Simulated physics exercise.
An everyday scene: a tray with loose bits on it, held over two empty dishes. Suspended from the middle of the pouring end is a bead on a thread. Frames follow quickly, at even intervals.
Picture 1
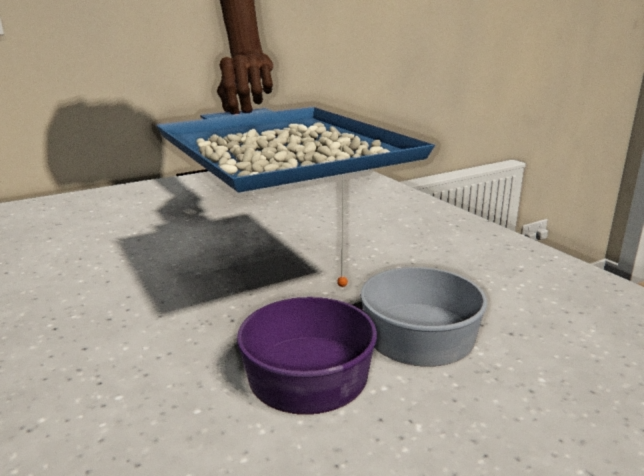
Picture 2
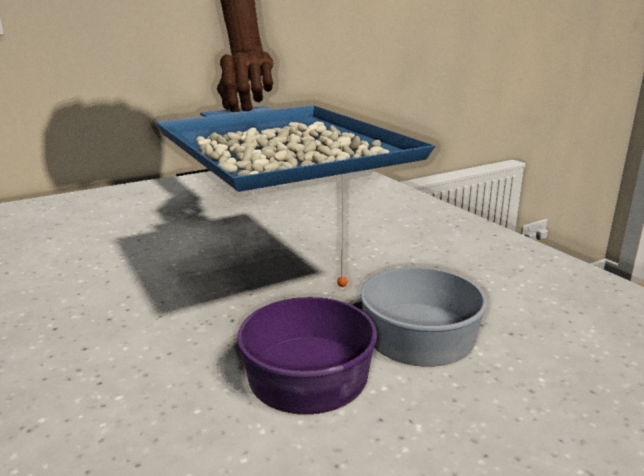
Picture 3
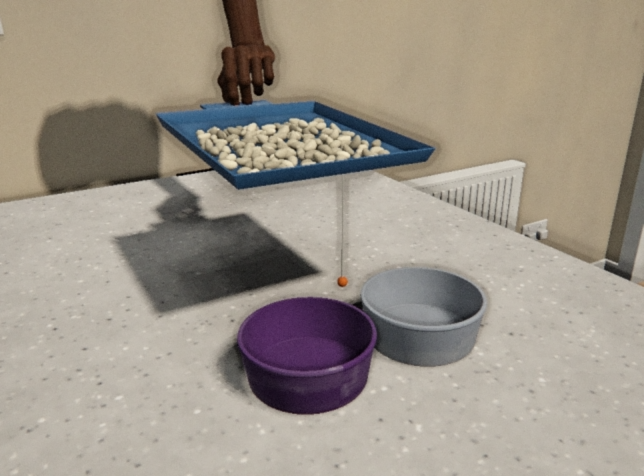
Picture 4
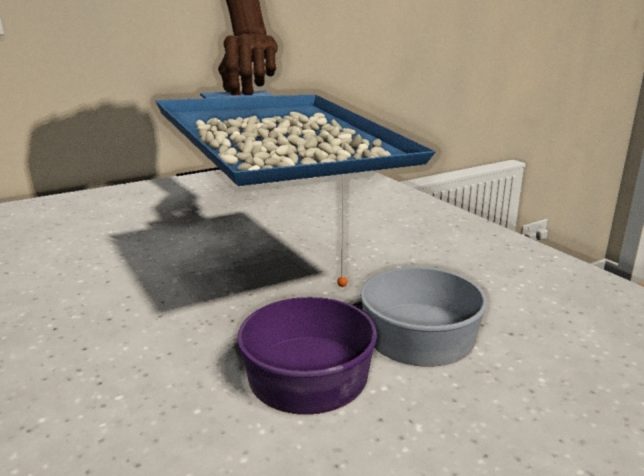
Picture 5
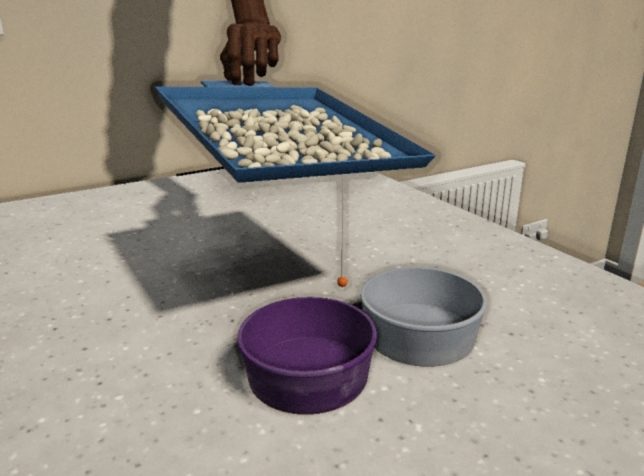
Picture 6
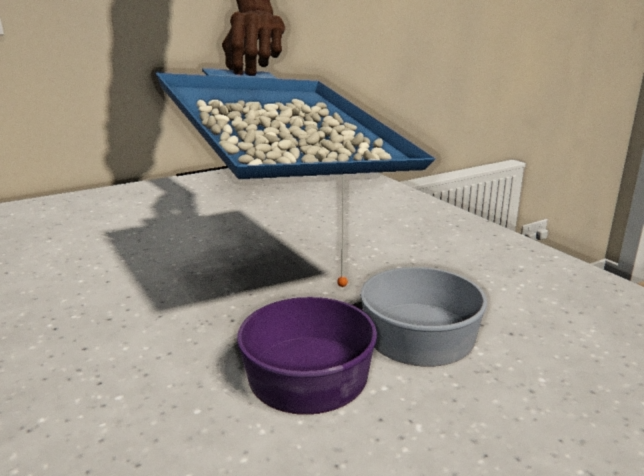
Above two empty dishes, a hand slowly raises the back of a blue tray of white beans.
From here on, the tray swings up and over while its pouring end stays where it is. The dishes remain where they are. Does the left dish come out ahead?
No, the right dish gets more.
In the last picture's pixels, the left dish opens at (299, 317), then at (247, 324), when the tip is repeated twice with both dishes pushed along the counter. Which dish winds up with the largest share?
First try: The rightmost dish. Second try: The rightmost dish.
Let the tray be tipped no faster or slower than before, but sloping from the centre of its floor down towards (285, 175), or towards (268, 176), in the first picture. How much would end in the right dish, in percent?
0 % and 0 %.
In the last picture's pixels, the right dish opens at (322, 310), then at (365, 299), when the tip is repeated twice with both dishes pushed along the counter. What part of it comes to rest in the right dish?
First try: Roughly 10 per cent; second try: Roughly 40 per cent.
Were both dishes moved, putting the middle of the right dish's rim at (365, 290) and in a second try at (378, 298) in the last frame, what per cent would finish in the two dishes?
The first yields 40 per cent and the second 50 per cent.
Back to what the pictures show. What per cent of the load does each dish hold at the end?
Roughly 0 in a hundred for the left dish, roughly 80 in a hundred for the right dish.
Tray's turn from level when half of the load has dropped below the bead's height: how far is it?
The angle is roughly 90° at that point.
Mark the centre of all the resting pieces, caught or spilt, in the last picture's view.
At about (428, 319), give or take.
Soon, tray tipped steeply; all on the tray.
A while on, tray tipped right over; a stray few on the tray; a stray few in the left dish; most in the right dish; about a quarter outside both; a stray few in the air.
Towards the end, tray tipped past a quarter turn; a stray few in the left dish; most in the right dish; about a quarter outside both.
Finally, tray tipped past a quarter turn; a stray few in the left dish; most in the right dish; about a quarter outside both.
